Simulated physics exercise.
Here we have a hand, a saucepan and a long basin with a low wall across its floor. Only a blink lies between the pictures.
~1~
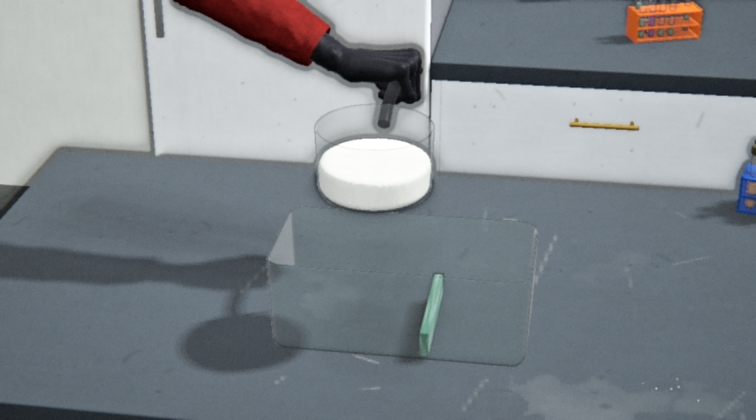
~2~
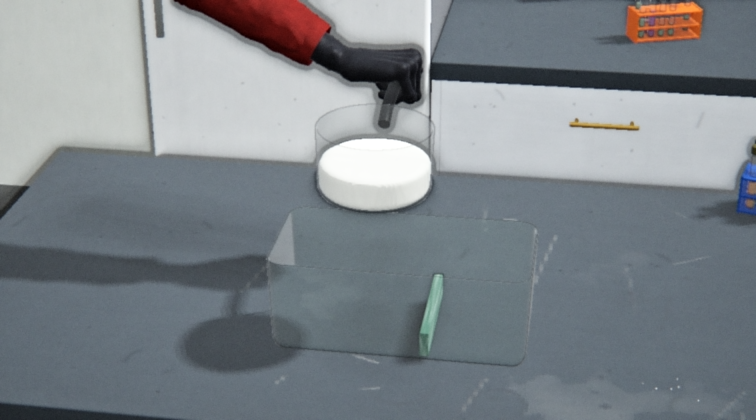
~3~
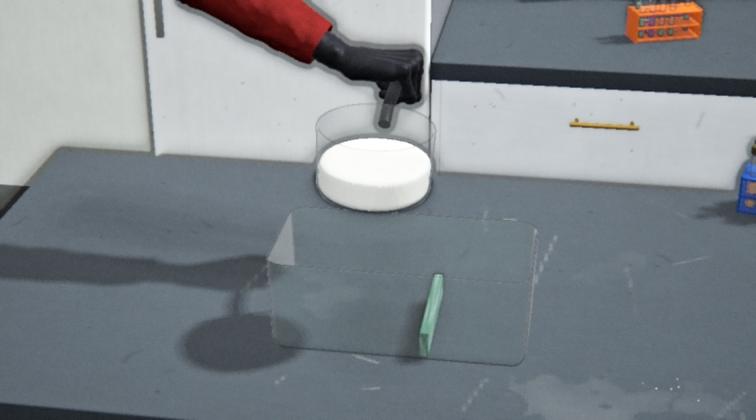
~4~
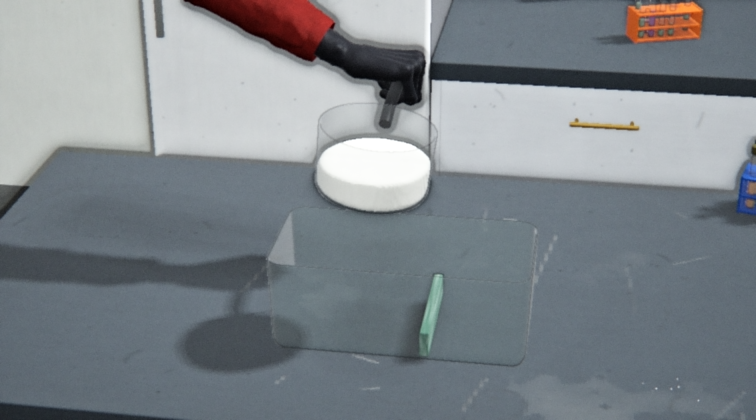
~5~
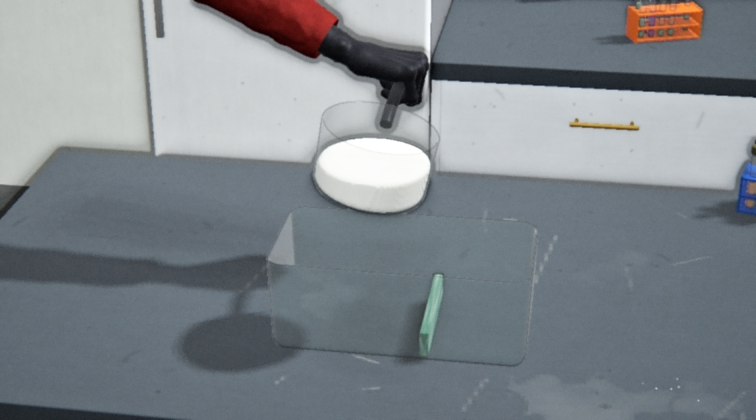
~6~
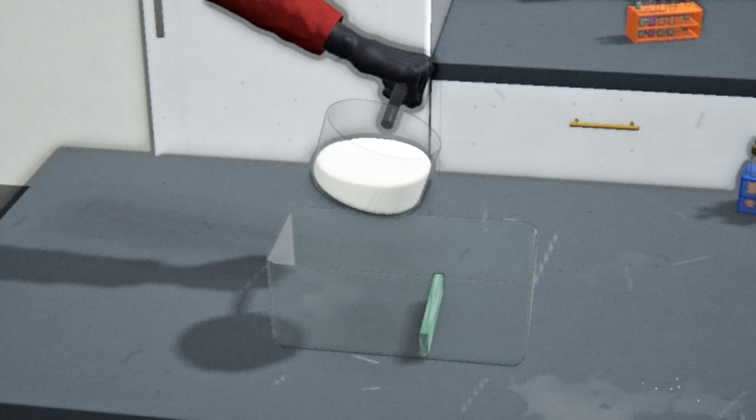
At first, a black-gloved hand in a red sleeve holds a clear round pan of white milk upright above a see-through basin with a low green wall across its floor. Then the hand gradually tilts the pan rightward, slowly to begin with and then faster, while the basin stays still.
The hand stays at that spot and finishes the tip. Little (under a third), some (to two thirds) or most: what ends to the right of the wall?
It comes to above two thirds.
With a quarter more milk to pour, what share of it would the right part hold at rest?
Near 85 %.
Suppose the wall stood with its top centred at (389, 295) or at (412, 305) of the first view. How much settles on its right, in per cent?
In turn 95 and 90 in a hundred.
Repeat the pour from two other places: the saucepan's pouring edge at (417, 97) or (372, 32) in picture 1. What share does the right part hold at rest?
The first gives 90 %, the second 40 %.
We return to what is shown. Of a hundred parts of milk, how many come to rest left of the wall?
Some 10 per cent.
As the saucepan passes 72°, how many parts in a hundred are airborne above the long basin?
About 25 per cent.
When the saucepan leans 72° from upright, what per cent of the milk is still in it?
About 75 per cent.
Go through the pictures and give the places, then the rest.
In the first picture, it leans 0°; its right rim is at (433, 132); the milk meets the walls at (321, 156) and (430, 163); the long basin's rim runs from (279, 235) to (535, 253); the wall's top is at (432, 304).
In the second picture, it leans 1°; its right rim is at (433, 132); the milk meets the walls at (321, 156) and (430, 163).
In the third picture, it leans 3°; its right rim is at (435, 134); the milk meets the walls at (321, 155) and (430, 163).
In the fourth picture, it leans 6°; its right rim is at (436, 138); the milk meets the walls at (320, 155) and (430, 163).
In the fifth picture, it leans 11°; its right rim is at (438, 143); the milk meets the walls at (319, 154) and (430, 163).
In the sixth picture, it leans 17°; its right rim is at (439, 149); the milk meets the walls at (317, 154) and (431, 164).
A moment on, the saucepan is tipped part way and 73 per cent is still to pour, 0 is left of the wall and 4 right of it.
Next, the saucepan is tipped right over and 19 per cent is still to pour, 5 is left of the wall and 64 right of it.
Then the saucepan is tipped right over and 1 per cent is still to pour, 8 is left of the wall and 89 right of it.
Later the saucepan is tipped right over and 0 per cent is still to pour, 8 is left of the wall and 92 right of it.
In the end 8 per cent lies left of the wall, 92 right of it and 0 outside.
